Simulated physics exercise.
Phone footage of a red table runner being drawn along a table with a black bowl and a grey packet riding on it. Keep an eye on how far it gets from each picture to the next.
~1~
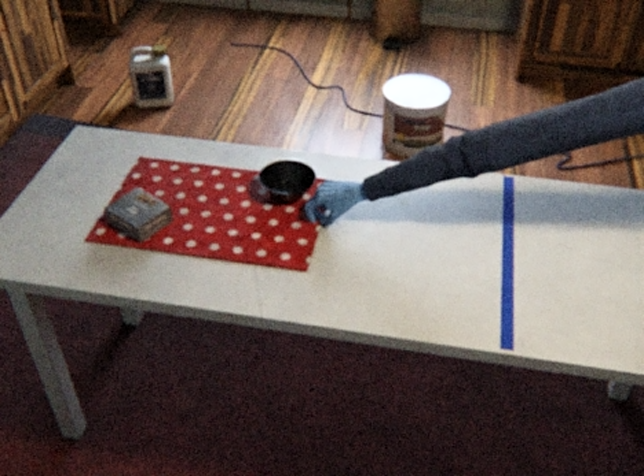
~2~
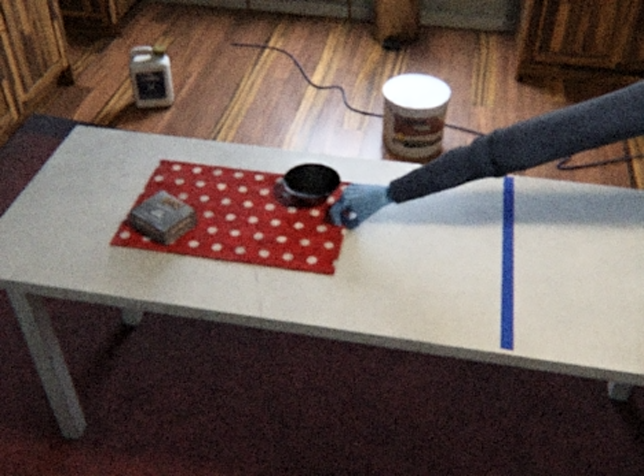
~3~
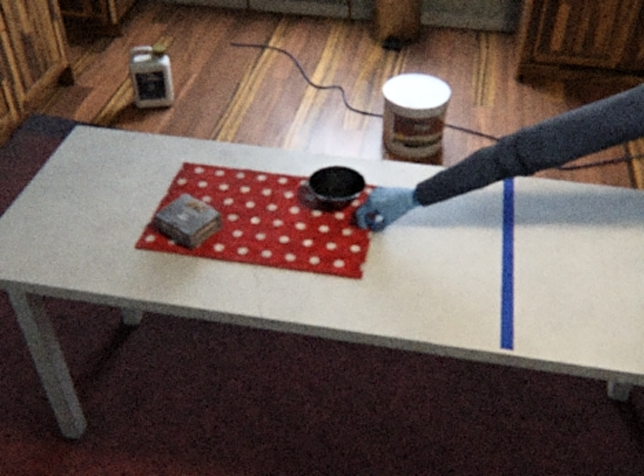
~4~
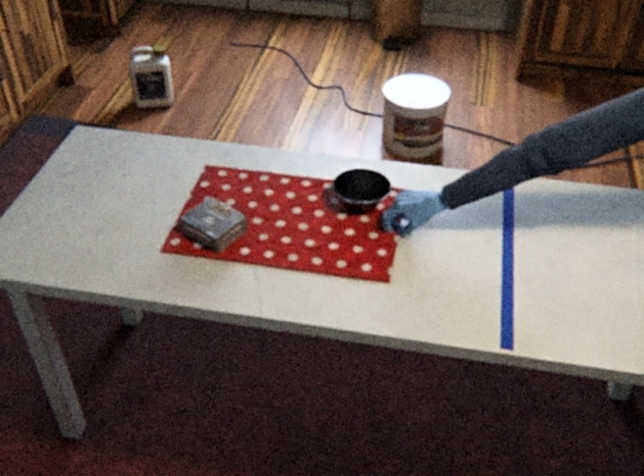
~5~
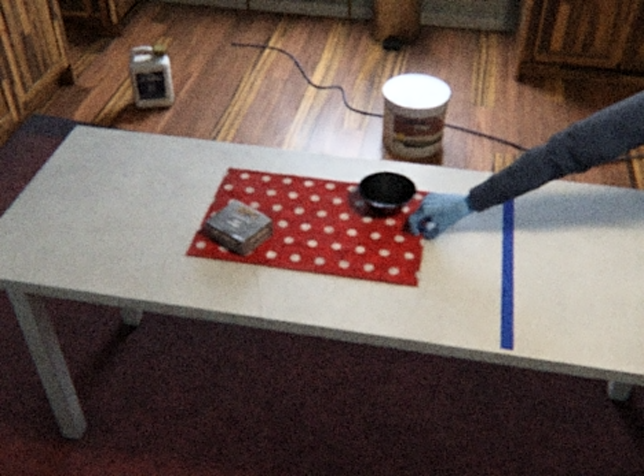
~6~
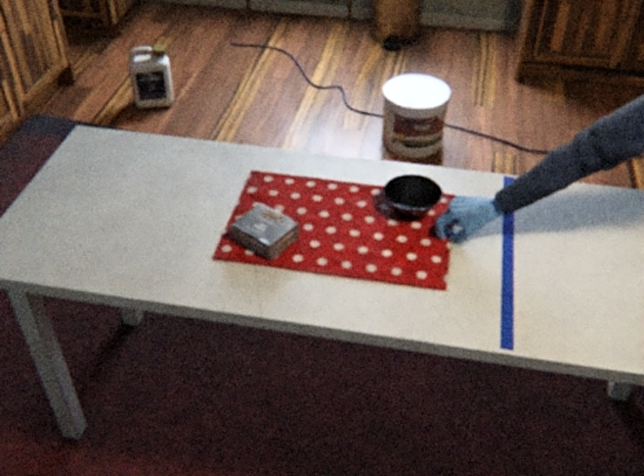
A red polka-dot cloth carrying a black bowl and grey packet slides right, pulled by a gloved hand.
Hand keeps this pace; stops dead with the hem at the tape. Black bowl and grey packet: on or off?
Black bowl - off; grey packet - on.
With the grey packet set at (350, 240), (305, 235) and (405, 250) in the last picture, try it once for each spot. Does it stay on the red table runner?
Results in order: It drops off, then it sits tight, then it drops off.
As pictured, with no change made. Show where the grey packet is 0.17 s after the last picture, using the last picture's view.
(351, 242), or close to it.
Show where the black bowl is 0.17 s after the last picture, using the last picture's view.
Roughly at (496, 210).
Then, 0.06 s after the last picture, hem short of the tape; black bowl on the cloth near (443, 204); grey packet on the cloth near (297, 235).
Then, 0.17 s after the last picture, hem at the tape; black bowl on the cloth near (497, 210); grey packet on the cloth near (352, 242).
At rest, hem at the tape; black bowl ahead of the hem near (573, 221); grey packet on the cloth near (432, 253). The black bowl slides clear of the cloth and the grey packet keeps its seat.
